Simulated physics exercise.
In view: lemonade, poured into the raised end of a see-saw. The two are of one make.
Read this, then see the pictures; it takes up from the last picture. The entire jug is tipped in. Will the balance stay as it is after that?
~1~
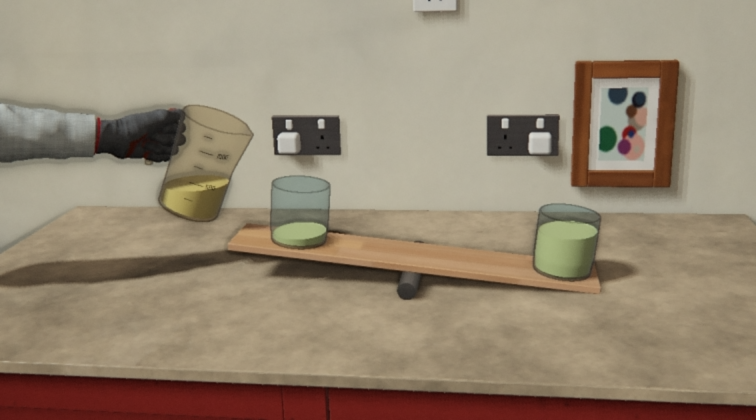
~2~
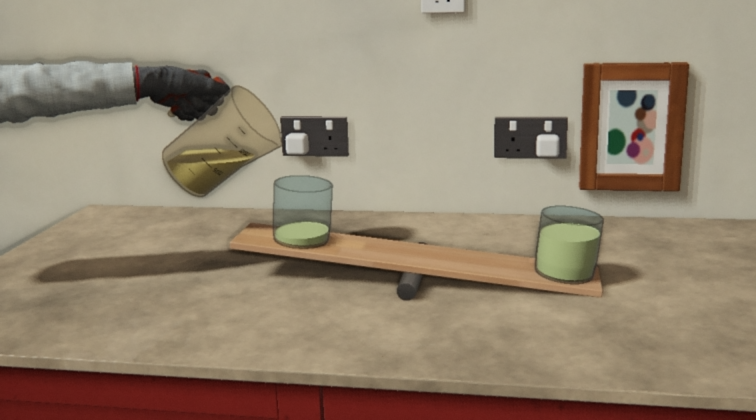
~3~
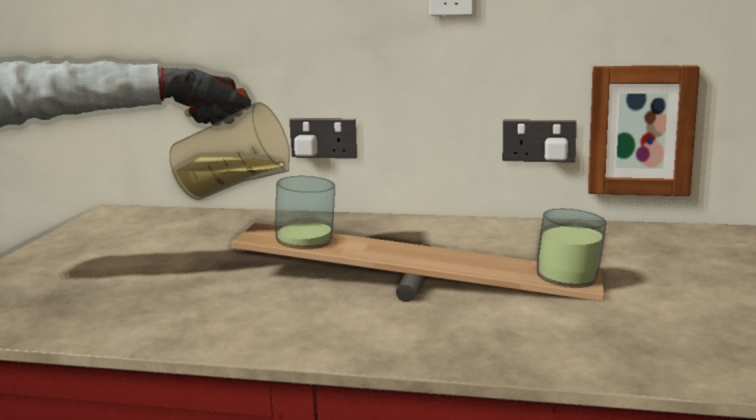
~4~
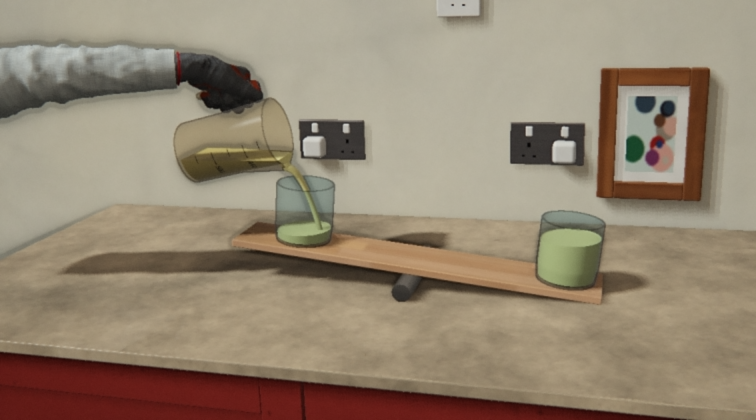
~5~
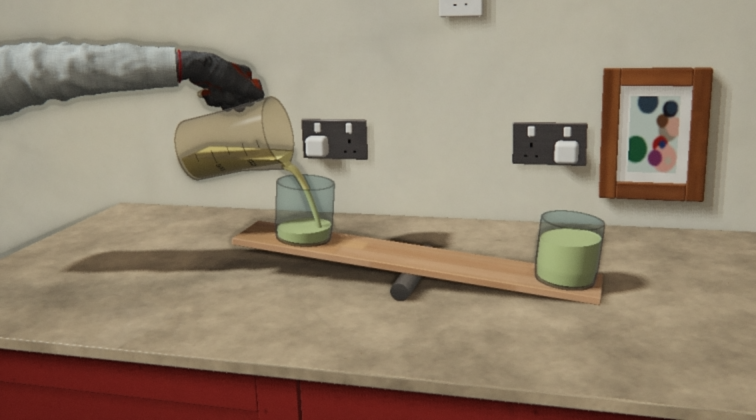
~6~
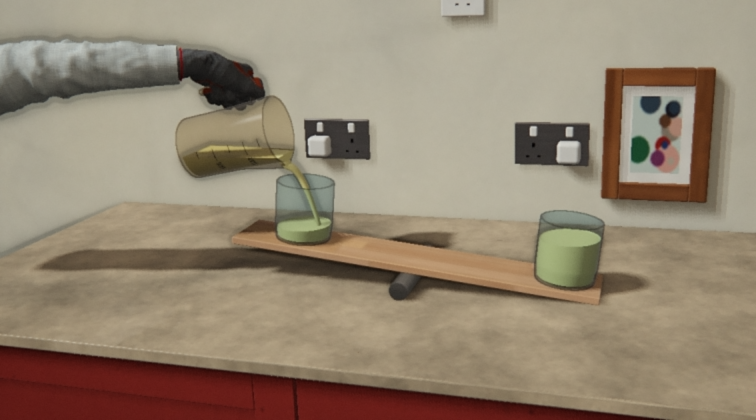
Yes, it stays.
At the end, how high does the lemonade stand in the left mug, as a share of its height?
I'd put it close to 60 per cent.
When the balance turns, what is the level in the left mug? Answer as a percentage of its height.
Estimate: Around 90 per cent.
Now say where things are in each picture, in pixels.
In the first picture, the jug is picked up; jug (203, 162) tipped 25° with all of its load; left mug (300, 210) nearly empty, raised; right mug (566, 240) about two thirds full, on the low side.
In the second picture, the jug leans over the left mug; round bar (407, 290); left mug nearly empty, surface at (301, 231).
In the third picture, the jug leans over the left mug; jug (231, 152) tipped 65° with all of its load; left mug (305, 210) nearly empty.
In the fourth picture, the lemonade is flowing; round bar (402, 291); left mug nearly empty, surface at (304, 229); right mug about two thirds full, surface at (571, 238).
In the fifth picture, the lemonade is flowing; jug (236, 140) tipped 75° with nearly all of its load; left mug (305, 208) nearly empty.
In the sixth picture, the lemonade is flowing; round bar (400, 290); left mug about a quarter full, surface at (304, 224); right mug about two thirds full, surface at (570, 238).
Next, the left mug is about a third full; the board leans as before.
After that, the left mug is about half full; the board leans as before.
Finally, the left mug is about two thirds full; the board leans as before.
